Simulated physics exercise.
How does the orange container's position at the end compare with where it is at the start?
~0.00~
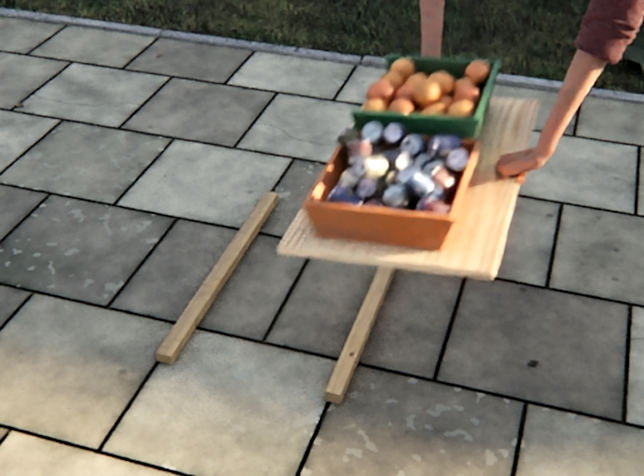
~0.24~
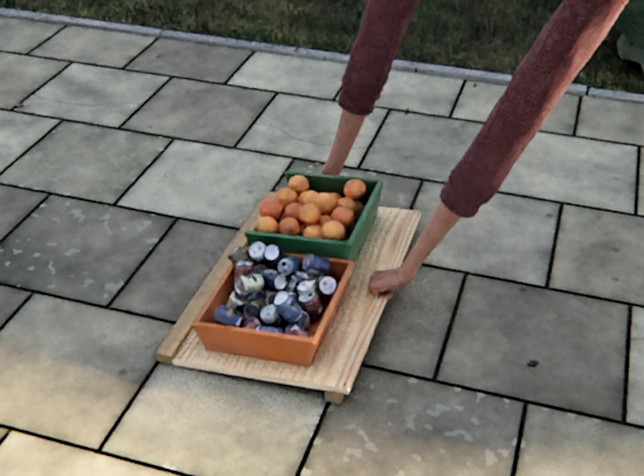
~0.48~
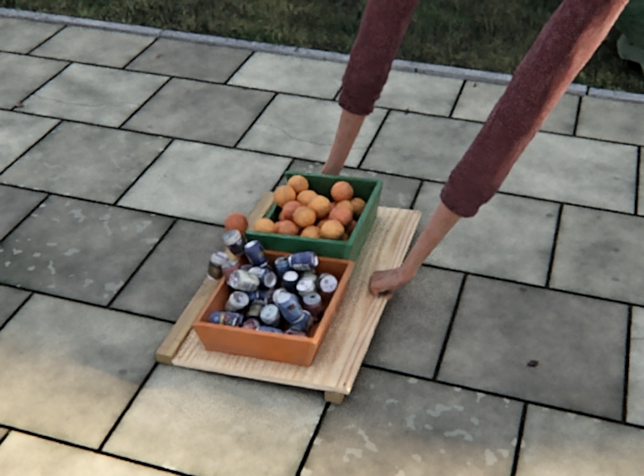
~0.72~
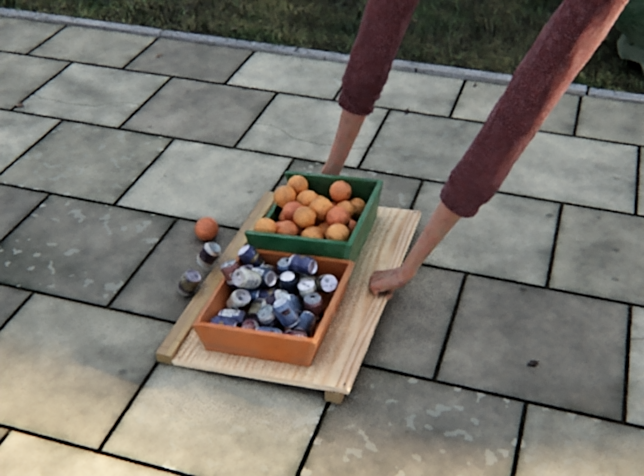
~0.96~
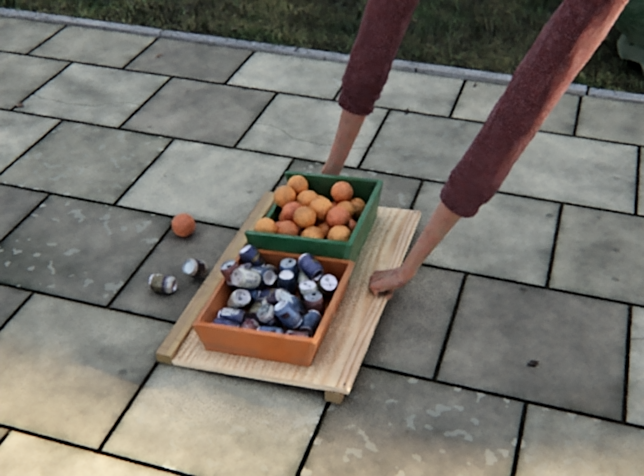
At the start it is held up above the paving on the tilted board, and by the end it is farther left and lower in view, on the board that has been set down by the left wooden strip.
